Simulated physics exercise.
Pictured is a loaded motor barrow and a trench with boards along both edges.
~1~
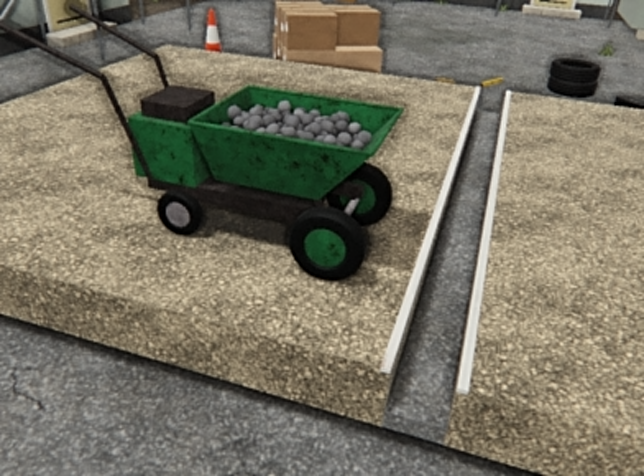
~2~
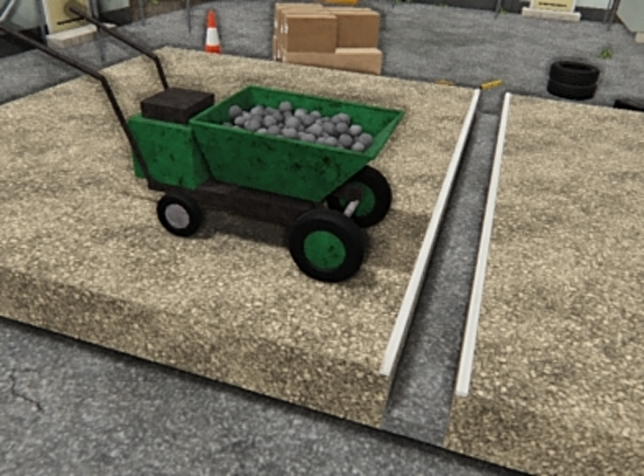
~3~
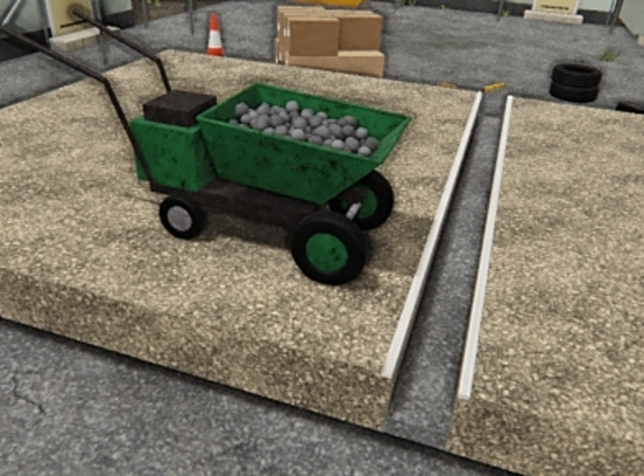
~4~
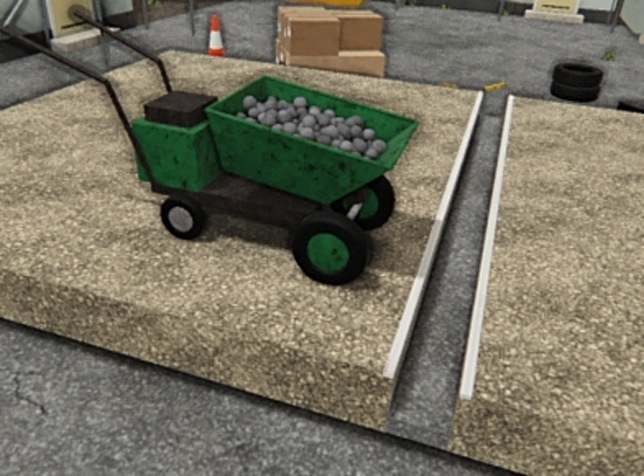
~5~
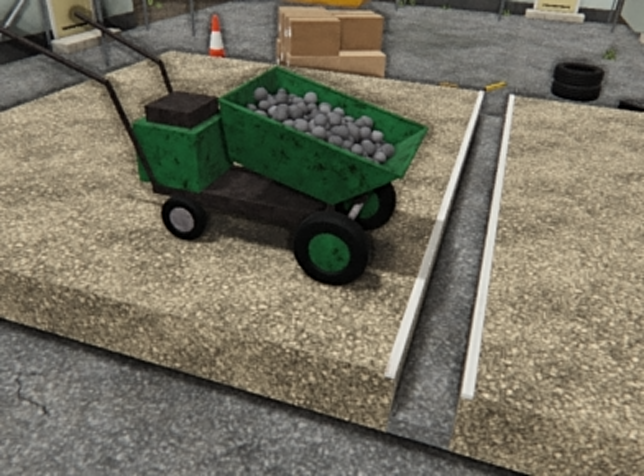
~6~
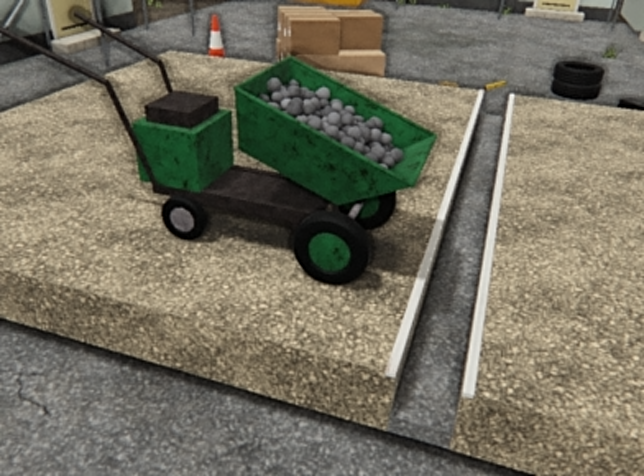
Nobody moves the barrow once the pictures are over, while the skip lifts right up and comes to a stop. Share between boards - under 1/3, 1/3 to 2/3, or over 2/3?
Ends up a third to two thirds.
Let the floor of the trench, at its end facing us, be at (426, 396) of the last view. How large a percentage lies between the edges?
The share would be around 40 in a hundred.
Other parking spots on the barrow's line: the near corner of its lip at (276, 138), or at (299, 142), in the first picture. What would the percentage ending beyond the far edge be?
First try: Some 0 %; second try: 0 %.
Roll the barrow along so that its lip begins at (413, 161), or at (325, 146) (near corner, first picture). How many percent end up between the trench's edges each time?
0 and 90 in a hundred, in that order.
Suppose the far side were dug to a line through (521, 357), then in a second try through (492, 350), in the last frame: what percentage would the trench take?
100 % and 80 %, give or take.
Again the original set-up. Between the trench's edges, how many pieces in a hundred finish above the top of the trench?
My best guess is some 0 per cent.
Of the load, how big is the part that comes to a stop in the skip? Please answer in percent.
Roughly 0 per cent.
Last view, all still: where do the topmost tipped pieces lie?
I'd mark the summit at roughly pixel (531, 276).
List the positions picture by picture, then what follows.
Lip of the skip near (372, 154), level; top of the load near (288, 130), round cobbles; first edge of the trench near (400, 325); far edge near (470, 343), the trench under half as wide as the skip, and about as deep as wide, in the first picture.
Lip of the skip near (373, 157), tipped barely; top of the load near (289, 131), in the second picture.
Lip of the skip near (381, 163), tipped barely; top of the load near (296, 131), in the third picture.
Lip of the skip near (390, 169), tipped a little; top of the load near (286, 120), in the fourth picture.
Lip of the skip near (401, 176), tipped a little; top of the load near (286, 119), in the fifth picture.
Lip of the skip near (412, 186), tipped clearly; top of the load near (298, 113); first edge of the trench near (405, 329); far edge near (475, 346), in the sixth picture.
Shortly afterwards, skip tipped steeply; the whole lot in the skip.
Next, skip tipped right over; near half in the skip; near a quarter in or heaped over the trench; near a quarter beyond it; only a few falling.
Some moments later, skip tipped right over; only a few in the skip; near half in or heaped over the trench; near a third beyond it.
In the end, skip tipped right over; near two thirds in or heaped over the trench; near a third beyond it.
